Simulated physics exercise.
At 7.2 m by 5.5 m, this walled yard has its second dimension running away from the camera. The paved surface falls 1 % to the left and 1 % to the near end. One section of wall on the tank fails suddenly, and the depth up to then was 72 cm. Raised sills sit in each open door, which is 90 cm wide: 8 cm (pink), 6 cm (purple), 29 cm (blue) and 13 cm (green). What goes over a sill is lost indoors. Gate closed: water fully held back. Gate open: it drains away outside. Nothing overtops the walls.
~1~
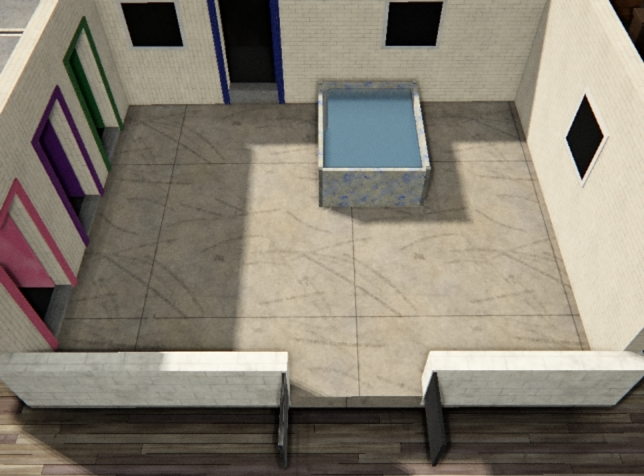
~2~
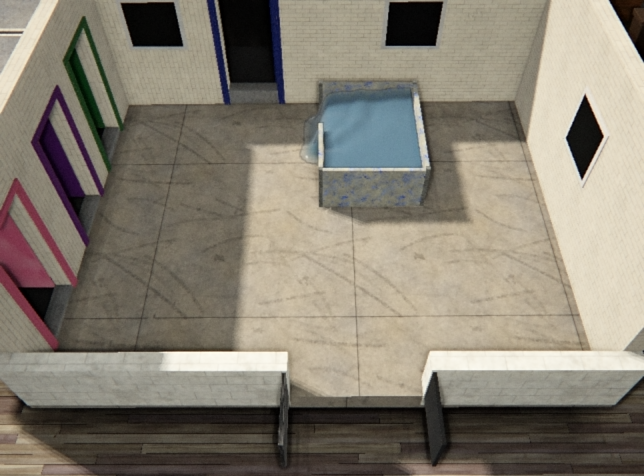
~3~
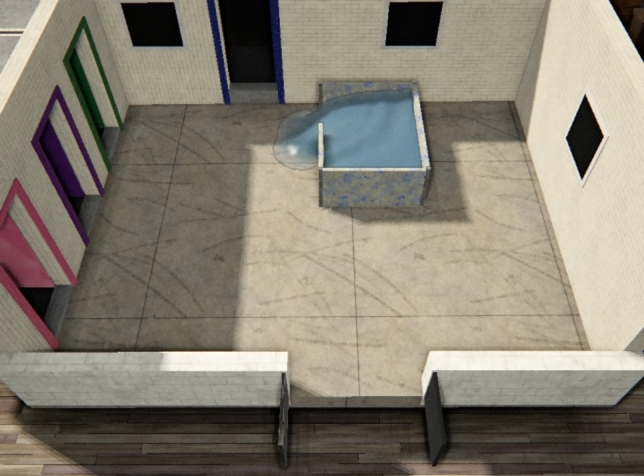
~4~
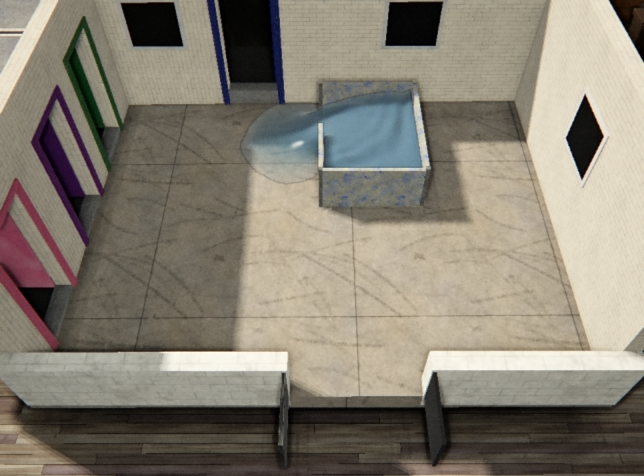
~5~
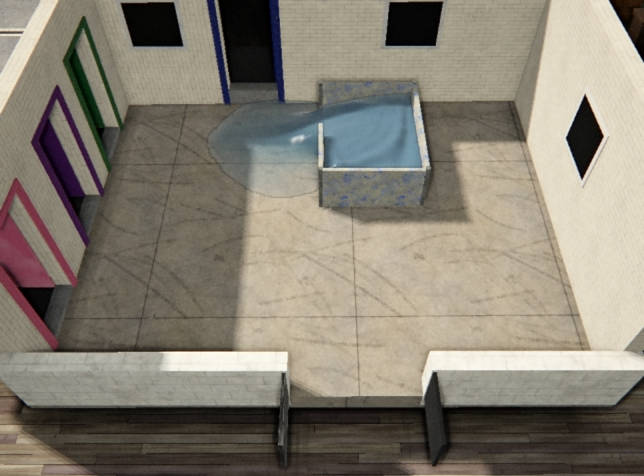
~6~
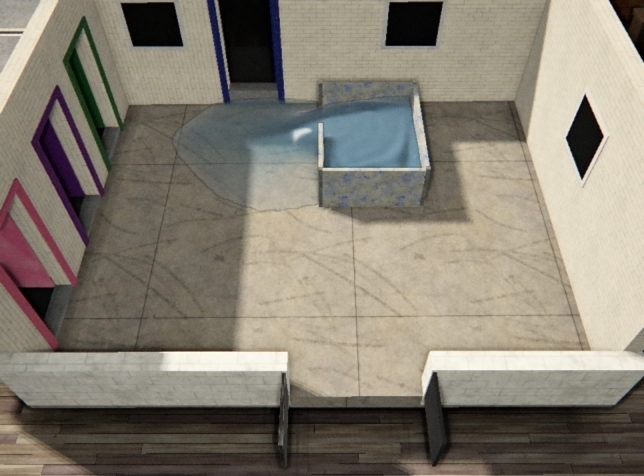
The clip opens on a walled yard with coloured doorways and a rectangular tank of still blue water near the back wall. Water then bursts from the tank's left side onto the paved floor, and it spreads leftward in a widening, thinning, rounded sheet while the level in the tank drops slightly.
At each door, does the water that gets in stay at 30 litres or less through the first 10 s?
Taking them in turn: At the pink door, no; at the purple door, no; at the blue door, yes; at the green door, no.
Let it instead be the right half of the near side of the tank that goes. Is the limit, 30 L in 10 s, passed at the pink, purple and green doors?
In that case, pink door: Less than that, purple door: Less than that, green door: Less than that.
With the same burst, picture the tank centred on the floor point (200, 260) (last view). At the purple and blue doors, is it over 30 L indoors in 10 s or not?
Result - purple door exceeds it, blue door does not exceed it.
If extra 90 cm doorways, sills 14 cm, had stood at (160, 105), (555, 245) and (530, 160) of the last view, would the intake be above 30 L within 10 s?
Taking them in order, the first gets enough, the second too little and the third too little.
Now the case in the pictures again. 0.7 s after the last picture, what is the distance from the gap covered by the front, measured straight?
About 3.8 m.
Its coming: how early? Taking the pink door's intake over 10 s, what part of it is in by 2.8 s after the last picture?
Some 0 in a hundred.
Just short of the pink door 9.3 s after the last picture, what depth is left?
Close to 12.5 cm of depth.
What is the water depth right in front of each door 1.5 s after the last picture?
Depths in cm: Pink 0, purple 15, blue 20, green 33.
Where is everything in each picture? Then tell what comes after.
In the first frame, still water, 72 cm deep, in the tank at (370, 127).
In the second frame, the front is at (312, 119), 0.6 m from the gap at (322, 130); 0.2 m2 of floor is under water; 72 cm left at the back of the tank.
In the third frame, the front is at (280, 156), 0.8 m from the gap at (322, 130); 0.8 m2 of floor is under water; 72 cm left at the back of the tank.
In the fourth frame, the front is at (246, 149), 1.3 m from the gap at (322, 131); 2.0 m2 of floor is under water; 66 cm left at the back of the tank.
In the fifth frame, water pours out at (322, 131) and has run 1.9 m, to (212, 147); typically 6 cm deep outside, 62 cm at the tank's back.
In the sixth frame, water pours out at (322, 131) and has run 2.5 m, to (182, 131); typically 5 cm deep outside, 62 cm at the tank's back.
Then, 0.7 s after the last picture water covers 25 % of the floor and is deepest (46 cm) near (129, 107); pink door not reached, purple door not reached, blue door 26 cm at the sill, 0 L in, green door 20 cm at the sill, 10 L in.
Then, 1.5 s after the last picture water covers 30 % of the floor and is deepest (42 cm) near (129, 107); pink door not reached, purple door 15 cm at the sill, 16 L in, blue door 20 cm at the sill, 0 L in, green door 33 cm at the sill, 80 L in.
Then, 2.8 s after the last picture water covers 35 % of the floor and is deepest (27 cm) near (47, 380); pink door 9 cm at the sill, 0 L in, purple door 12 cm at the sill, 53 L in, blue door 13 cm at the sill, 0 L in, green door 26 cm at the sill, 204 L in.
Then, 5.3 s after the last picture water covers 55 % of the floor and is deepest (20 cm) near (60, 380); pink door 11 cm at the sill, 8 L in, purple door 9 cm at the sill, 79 L in, blue door 7 cm at the sill, 0 L in, green door 16 cm at the sill, 278 L in.
Then, 9.3 s after the last picture water covers 85 % of the floor and is deepest (14 cm) near (47, 380); pink door 13 cm at the sill, 58 L in, purple door 7 cm at the sill, 92 L in, blue door 4 cm at the sill, 0 L in, green door 8 cm at the sill, 283 L in.
